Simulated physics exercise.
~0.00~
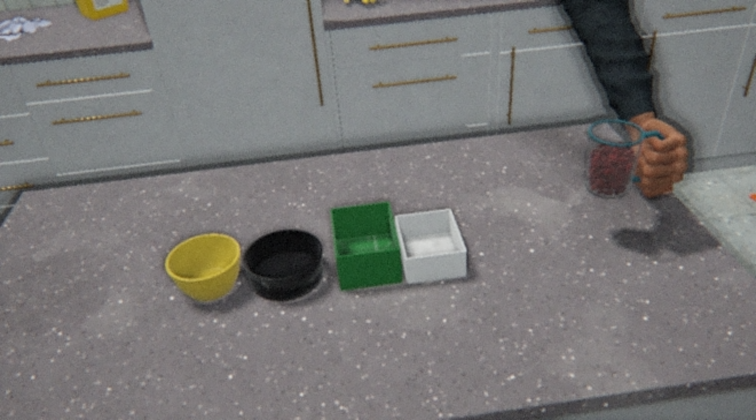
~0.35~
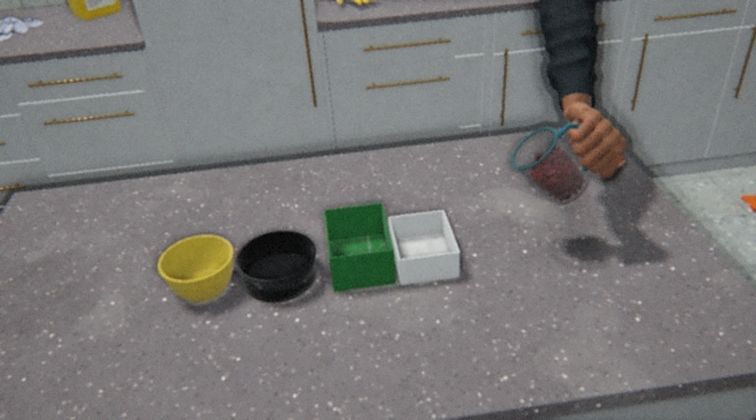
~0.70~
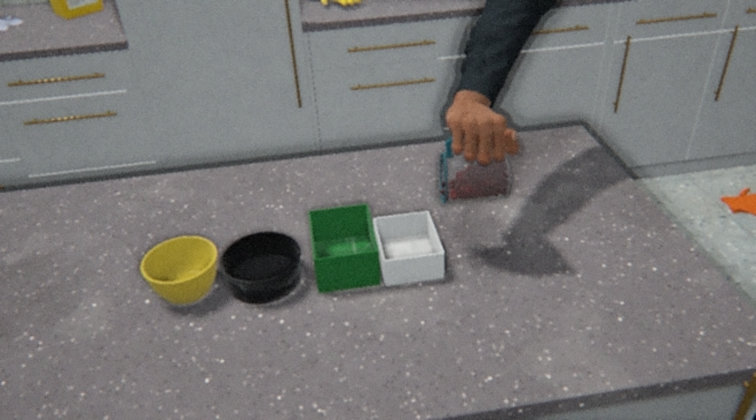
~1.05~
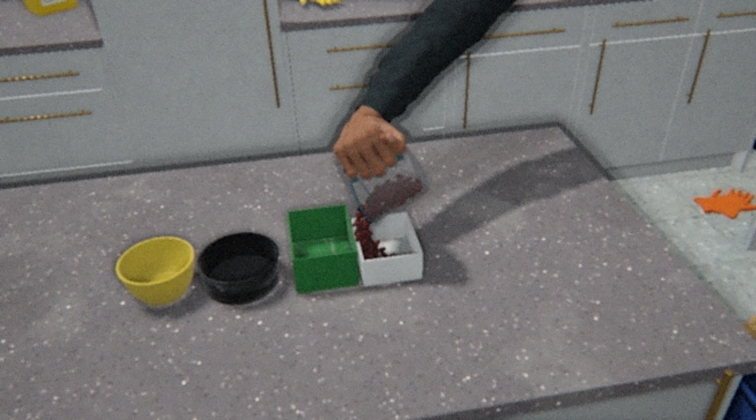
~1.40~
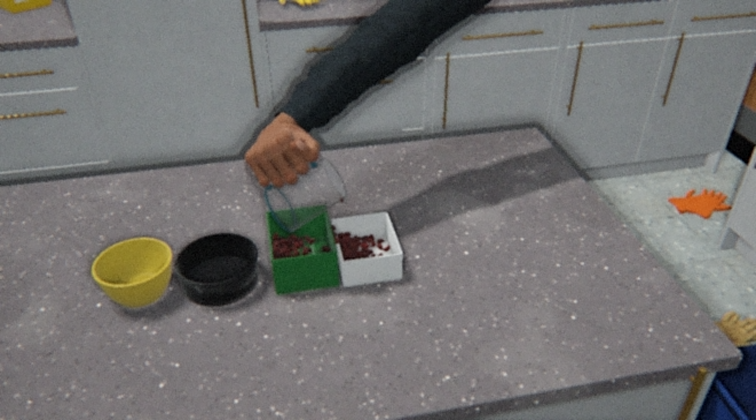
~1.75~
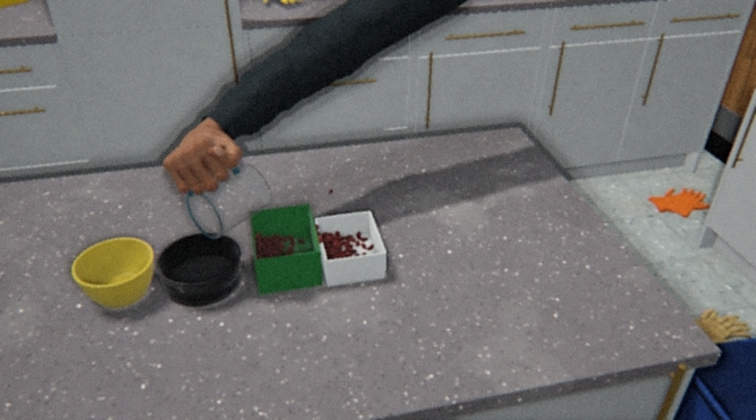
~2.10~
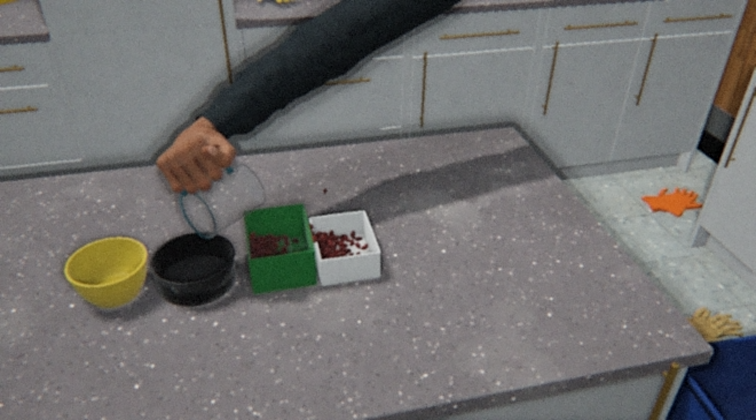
A dark-sleeved arm carries a clear cup of dark red beans leftward over a speckled grey kitchen counter, seen from above with pale cabinets behind. Below, from left to right, stand a yellow bowl, a black dish, a green tin and a white tin. The hand tips the cup onto its side, then further over, and beans pour into the white tin and next into the green one. The emptied cup moves on toward the black dish and stops, still upturned. The beans lie split between the two tins, while the bowl and dish stay empty.
